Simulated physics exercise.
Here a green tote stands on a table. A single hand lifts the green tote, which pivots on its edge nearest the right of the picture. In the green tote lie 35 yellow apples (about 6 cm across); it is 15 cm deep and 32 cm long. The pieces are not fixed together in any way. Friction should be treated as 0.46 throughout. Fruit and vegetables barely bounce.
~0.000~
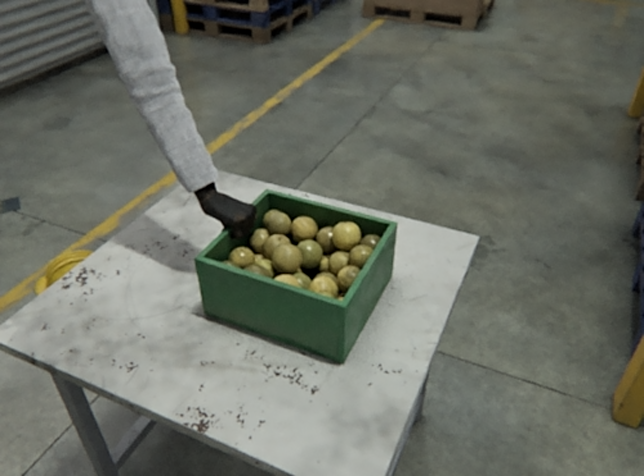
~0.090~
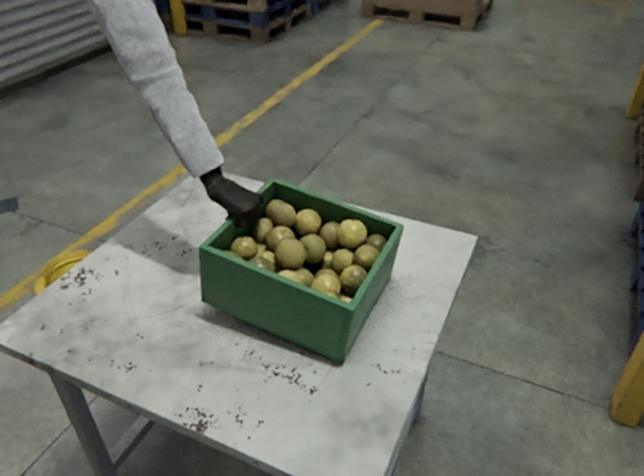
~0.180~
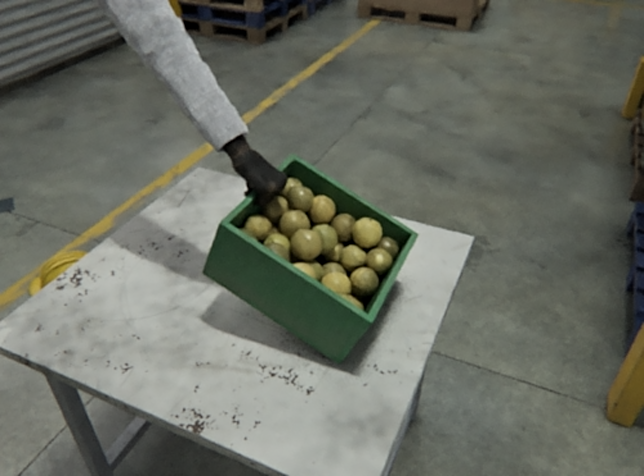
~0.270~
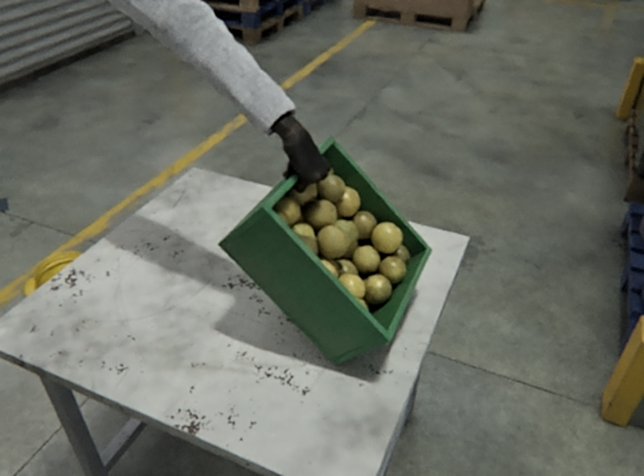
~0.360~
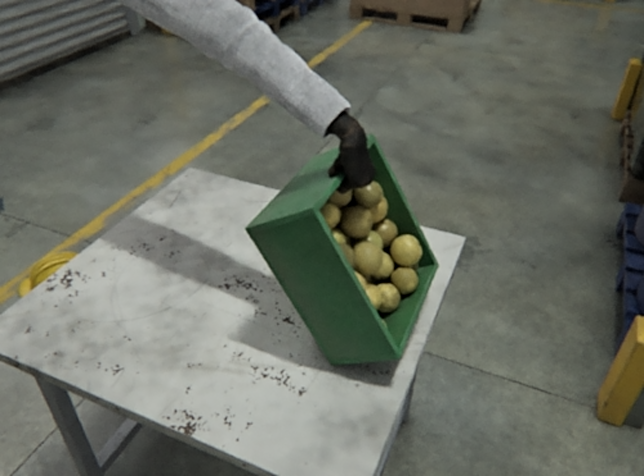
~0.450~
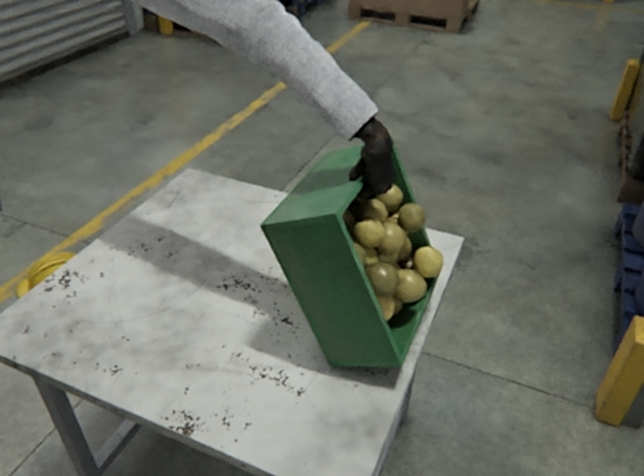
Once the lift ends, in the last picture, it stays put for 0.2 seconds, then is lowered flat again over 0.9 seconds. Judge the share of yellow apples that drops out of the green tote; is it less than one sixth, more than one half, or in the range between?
Escapees: A sixth up to half.
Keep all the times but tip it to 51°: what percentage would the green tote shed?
Then it's 10 per cent for the green tote.
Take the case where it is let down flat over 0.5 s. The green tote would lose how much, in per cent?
That green tote would end up losing 30 percent.
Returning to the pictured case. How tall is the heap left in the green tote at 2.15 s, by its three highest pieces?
Around 16 centimetres high.
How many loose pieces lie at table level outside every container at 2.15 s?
Tally: Some 0.
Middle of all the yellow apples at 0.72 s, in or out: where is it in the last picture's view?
In the last view, the centre sits near (387, 290).
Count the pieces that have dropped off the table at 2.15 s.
I'd estimate some 10 at that moment.
After 0.72 s, tilt 64°; the green tote is down by 7 of 35.
After 1.06 s, tilt 37°; the green tote is down by 10 of 35.
After 1.54 s, tilt 0°; the green tote is down by 10 of 35.
Outcome (at 2.15 s), the green tote is down by 10 of 35. Asked share, 10 of 35, 29 per cent.
